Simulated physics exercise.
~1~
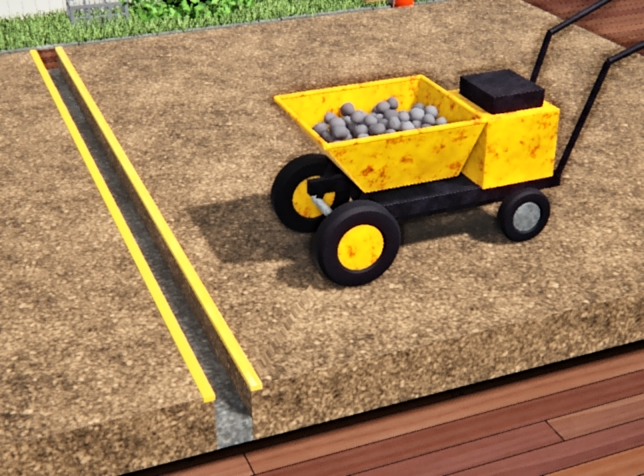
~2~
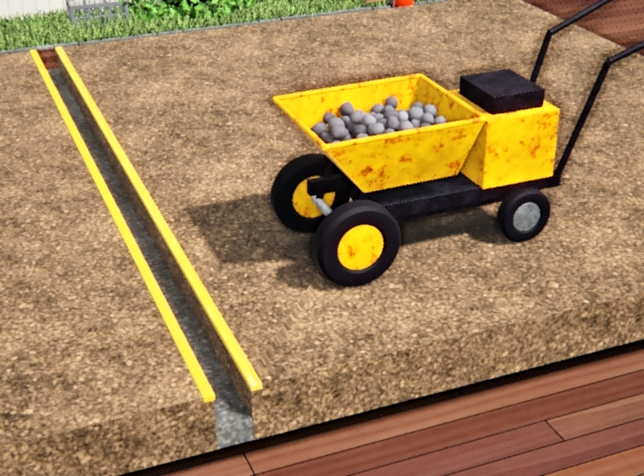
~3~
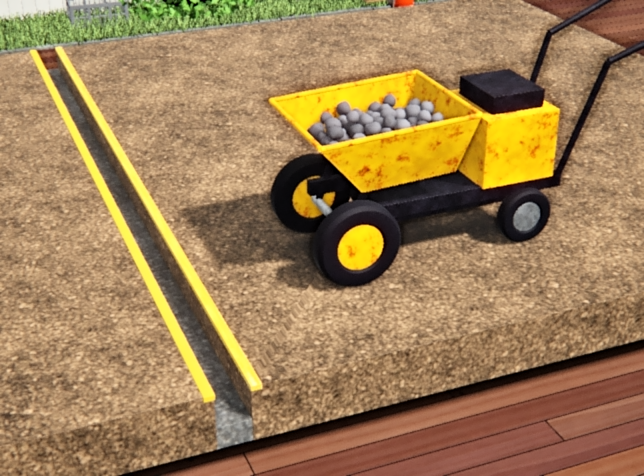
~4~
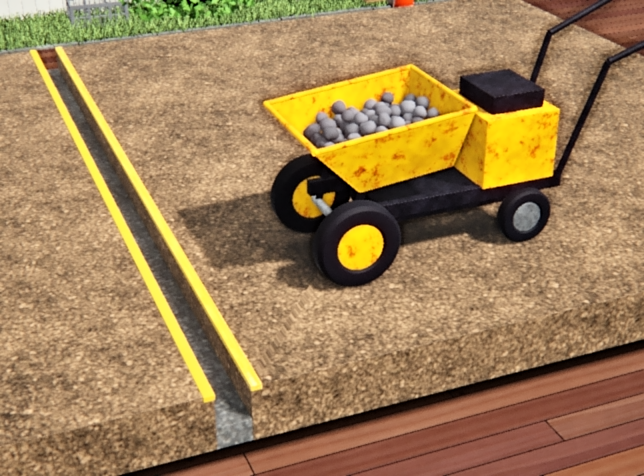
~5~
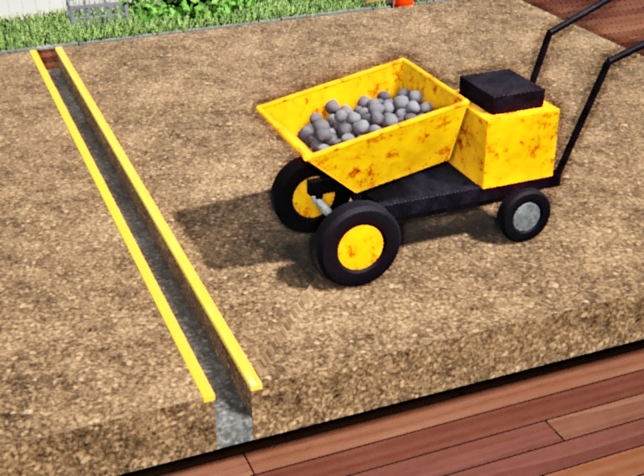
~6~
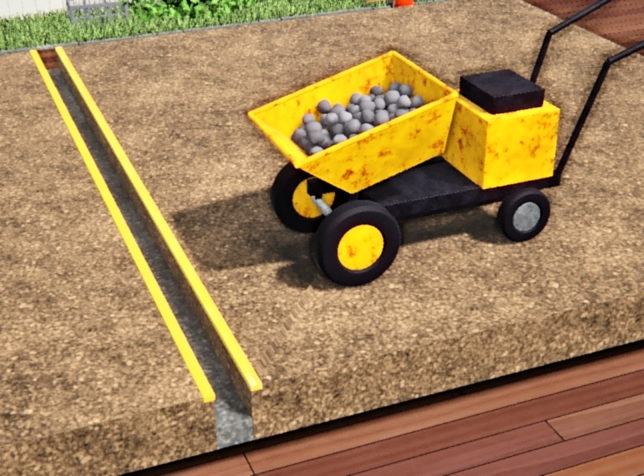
A patch of coarse brown ground, bordered by reddish wooden boards and a strip of grass, is seen from above at an angle by a still camera. A narrow, yellow-edged trench runs down the left, open at the near end, while a scuffed yellow and black motor barrow stands on the right, its skip holding round grey cobbles. The skip slowly tilts forward to the left, its rear rising and its front lip dipping slightly, while the wheels stay put.
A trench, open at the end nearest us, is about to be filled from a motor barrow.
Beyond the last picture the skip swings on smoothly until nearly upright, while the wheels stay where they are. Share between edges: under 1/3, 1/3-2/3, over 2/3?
Well, the part that misses the trench is one-third to two-thirds of the load.
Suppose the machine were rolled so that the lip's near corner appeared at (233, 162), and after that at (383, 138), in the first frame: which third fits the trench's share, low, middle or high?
First: Under a third; second: Under a third.
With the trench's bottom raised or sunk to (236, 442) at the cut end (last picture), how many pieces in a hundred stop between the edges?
About 50 per cent.
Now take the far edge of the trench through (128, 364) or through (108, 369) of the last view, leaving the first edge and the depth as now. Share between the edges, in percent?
70 %, then 70 %.
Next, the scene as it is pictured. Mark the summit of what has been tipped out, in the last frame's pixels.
At about (204, 277).
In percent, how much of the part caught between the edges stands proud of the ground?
The answer is close to 15 per cent.
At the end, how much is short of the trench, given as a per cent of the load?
It works out to close to 25 per cent.
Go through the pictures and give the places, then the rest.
Lip of the skip at (327, 147), level; top of the load at (384, 125), round cobbles; first edge of the trench at (231, 341); far edge at (186, 351), the trench under half as wide as the skip, and about as deep as wide, in the first frame.
Lip of the skip at (325, 148), level; top of the load at (392, 117), in the second frame.
Lip of the skip at (321, 150), tipped barely; top of the load at (389, 115), in the third frame.
Lip of the skip at (315, 153), tipped a little; top of the load at (396, 123), in the fourth frame.
Lip of the skip at (307, 158), tipped a little; top of the load at (390, 120), in the fifth frame.
Lip of the skip at (298, 165), tipped clearly; top of the load at (393, 111); first edge of the trench at (231, 341); far edge at (186, 351), in the sixth frame.
Soon, skip tipped steeply; all in the skip.
A while on, skip tipped right over; about two thirds in the skip; about a quarter short of the trench; about a quarter in or heaped over the trench; a stray few beyond it; a stray few falling.
Towards the end, skip tipped right over; a small part in the skip; about a quarter short of the trench; about half in or heaped over the trench; about a quarter beyond it.
Finally, skip tipped right over; a small part in the skip; about a quarter short of the trench; about half in or heaped over the trench; about a quarter beyond it.
